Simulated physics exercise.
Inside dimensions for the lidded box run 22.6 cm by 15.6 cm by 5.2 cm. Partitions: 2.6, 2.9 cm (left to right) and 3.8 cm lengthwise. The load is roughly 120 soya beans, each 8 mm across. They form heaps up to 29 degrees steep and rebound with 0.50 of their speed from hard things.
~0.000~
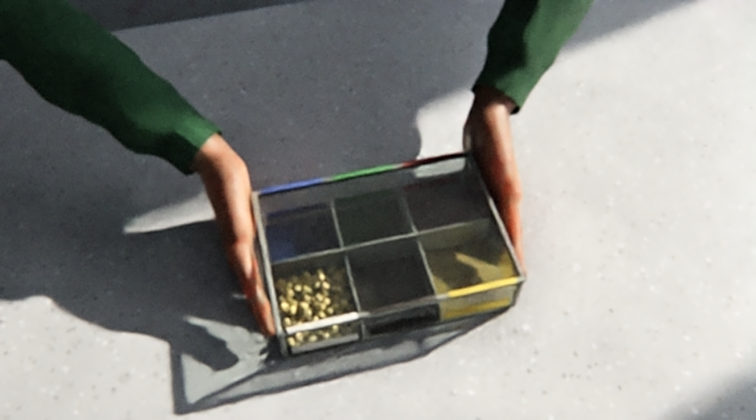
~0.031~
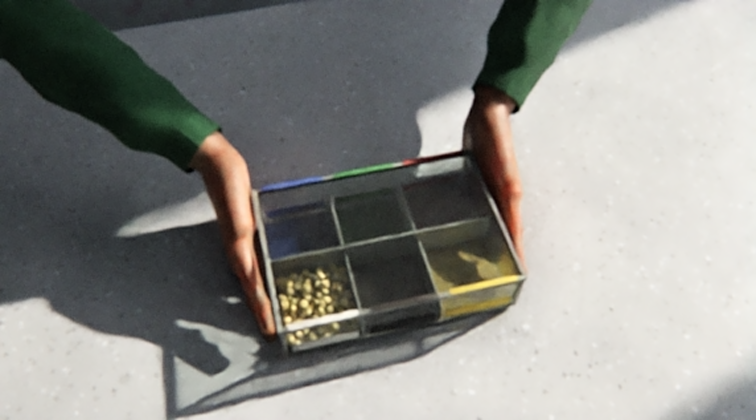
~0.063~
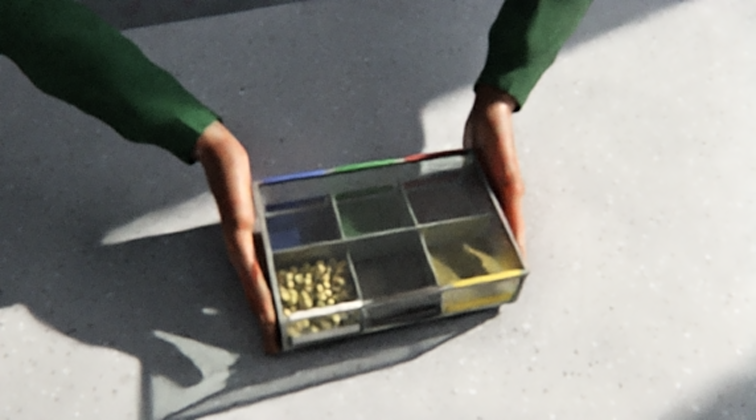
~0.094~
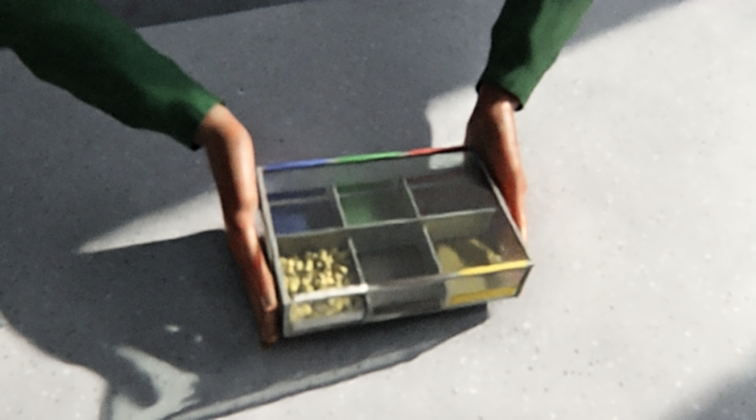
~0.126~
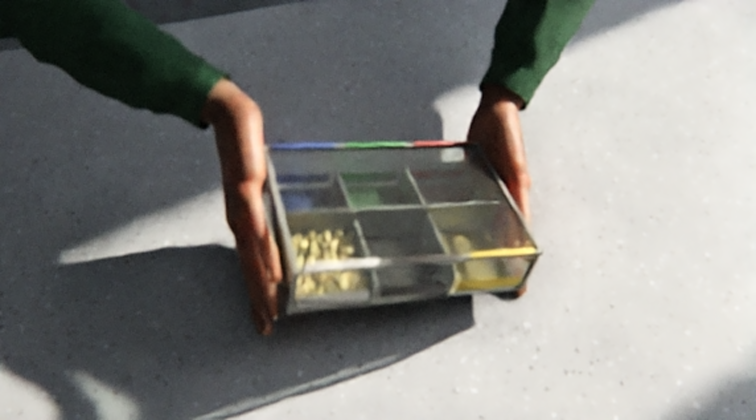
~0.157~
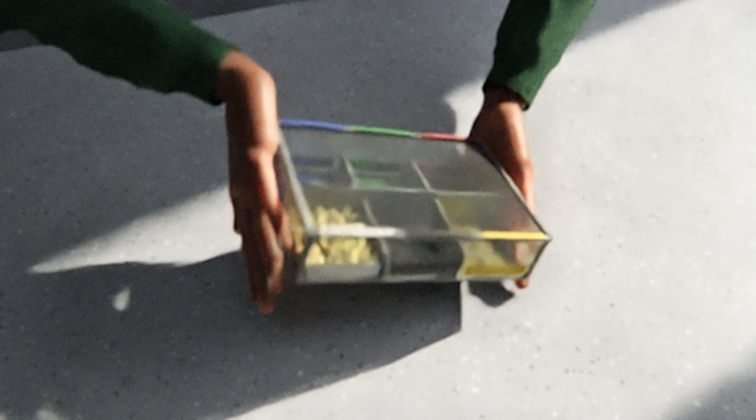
On a speckled grey surface crossed by sunlight and shadow, two hands in green sleeves hold a clear, six-compartment box with pale beans at its front left. The hands raise the box's front, slightly at first, then more quickly, tilting it toward the back right corner as its shadow shifts beneath.
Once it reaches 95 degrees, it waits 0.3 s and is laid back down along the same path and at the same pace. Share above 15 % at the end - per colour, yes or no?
Red compartment yes, blue compartment no, green compartment no, yellow compartment yes, white compartment no, black compartment no.
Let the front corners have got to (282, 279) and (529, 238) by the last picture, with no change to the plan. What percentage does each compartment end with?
Each compartment ends with, in per cent, red 50, blue 5, green 20, yellow 0, white 25 and black 5.
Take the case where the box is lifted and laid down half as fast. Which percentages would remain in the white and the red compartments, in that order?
White = 5 %; red = 70 %.
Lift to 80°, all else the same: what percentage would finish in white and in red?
In per cent, white 10 and red 45.
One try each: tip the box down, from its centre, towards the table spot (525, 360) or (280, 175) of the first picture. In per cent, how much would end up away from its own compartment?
The share comes to about 70 in a hundred, then about 20 in a hundred.
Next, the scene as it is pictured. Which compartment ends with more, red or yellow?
The red compartment.
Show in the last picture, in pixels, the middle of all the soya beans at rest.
Close to pixel (452, 215).
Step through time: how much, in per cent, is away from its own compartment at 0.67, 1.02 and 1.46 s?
85, 100, 100.
Then, at 0.67 s, tilt 95 degrees; red 35 %, green 10 %, yellow 20 %, white 15 %, black 20 %.
Then, at 1.02 s, tilt 56 degrees; red 70 %, green 5 %, yellow 20 %, black 10 %.
After 1.46 s, tilt 0 degrees; red 70 %, green 5 %, yellow 20 %, black 10 %.
In the end, at 2.2 s, red 70 %, blue 0 %, green 5 %, yellow 20 %, white 0 %, black 10 %.
